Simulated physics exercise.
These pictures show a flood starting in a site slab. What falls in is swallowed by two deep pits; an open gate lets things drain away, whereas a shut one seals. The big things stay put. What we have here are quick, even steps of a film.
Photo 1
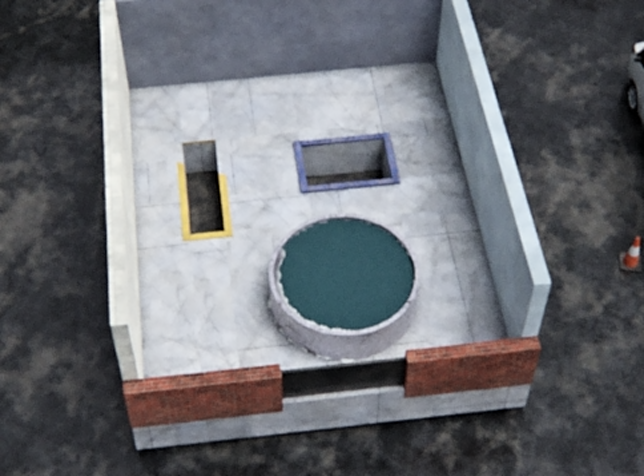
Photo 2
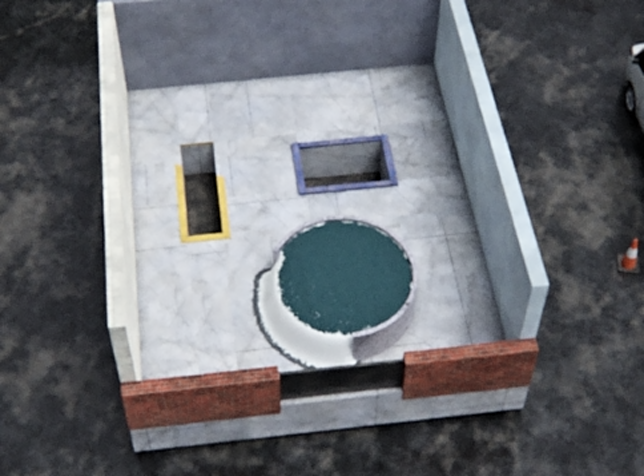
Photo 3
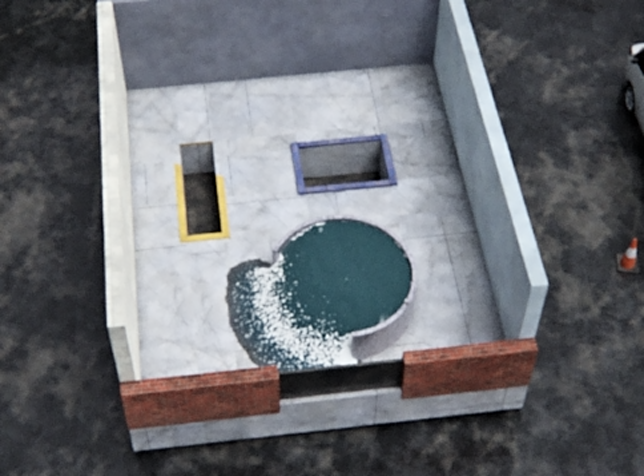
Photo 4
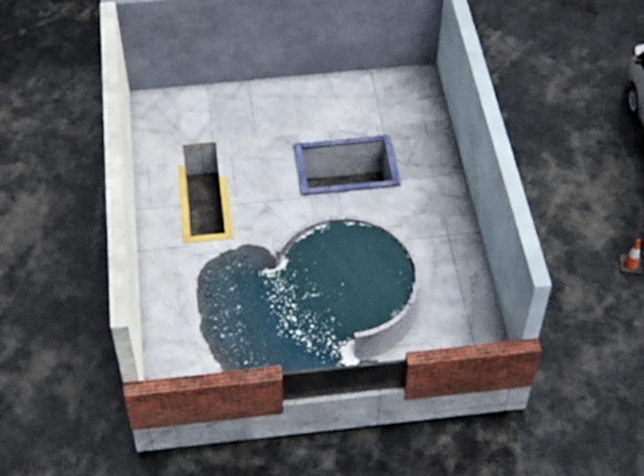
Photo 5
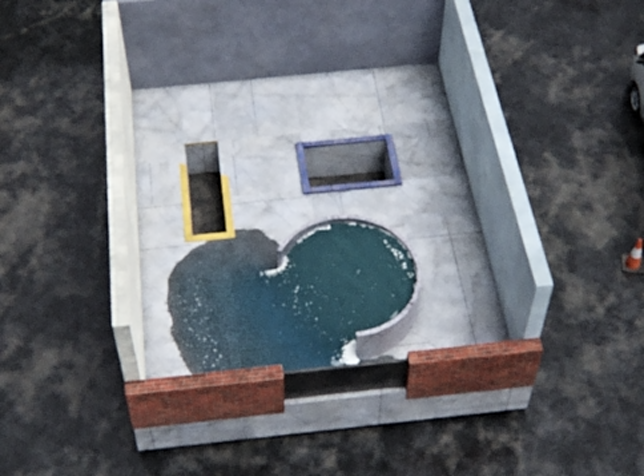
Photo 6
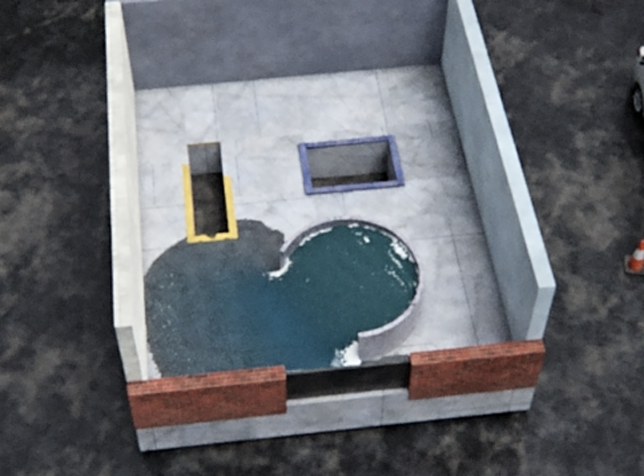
A round pool on a walled pale slab breaking open at its left side, dark water spreading left toward the yellow-edged pit.
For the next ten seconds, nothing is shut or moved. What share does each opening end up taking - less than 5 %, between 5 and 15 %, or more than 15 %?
The gate carries off beneath five per cent, the yellow pit carries off upward of fifteen per cent, the blue pit carries off beneath five per cent.
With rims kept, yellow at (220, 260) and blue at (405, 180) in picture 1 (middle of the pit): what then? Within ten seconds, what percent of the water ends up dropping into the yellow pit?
Share for yellow: 50 in a hundred.
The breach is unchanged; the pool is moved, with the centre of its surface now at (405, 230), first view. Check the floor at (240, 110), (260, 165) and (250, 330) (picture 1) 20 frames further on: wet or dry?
Unflooded - unflooded - soaked.
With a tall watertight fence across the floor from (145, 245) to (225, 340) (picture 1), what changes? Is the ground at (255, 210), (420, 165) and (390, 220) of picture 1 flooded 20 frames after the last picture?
Going spot by spot: Drenched, then high and dry, then high and dry.
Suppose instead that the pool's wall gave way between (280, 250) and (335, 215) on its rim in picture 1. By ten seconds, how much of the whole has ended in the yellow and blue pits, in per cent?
Result - yellow: 50 %; blue: 6 %.
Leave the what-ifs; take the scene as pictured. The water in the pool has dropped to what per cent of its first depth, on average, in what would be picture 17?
28 per cent or thereabouts.
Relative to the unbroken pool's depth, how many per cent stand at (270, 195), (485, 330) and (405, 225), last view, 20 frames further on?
Around 4, 10 and 0 percent, in that order.
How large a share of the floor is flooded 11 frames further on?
I'd guess some 35 per cent.
A moment on, water covers 30 % of the floor; the gate 0 %, the yellow pit 0 %, the blue pit 0 %.
Next, water covers 35 % of the floor; the gate 0 %, the yellow pit 1 %, the blue pit 0 %.
Then, water covers 50 % of the floor; the gate 0 %, the yellow pit 10 %, the blue pit 0 %.
Later, water covers 85 % of the floor; the gate 0 %, the yellow pit 24 %, the blue pit 1 %.
In the end, water covers 100 % of the floor; the gate 0 %, the yellow pit 34 %, the blue pit 1 %.
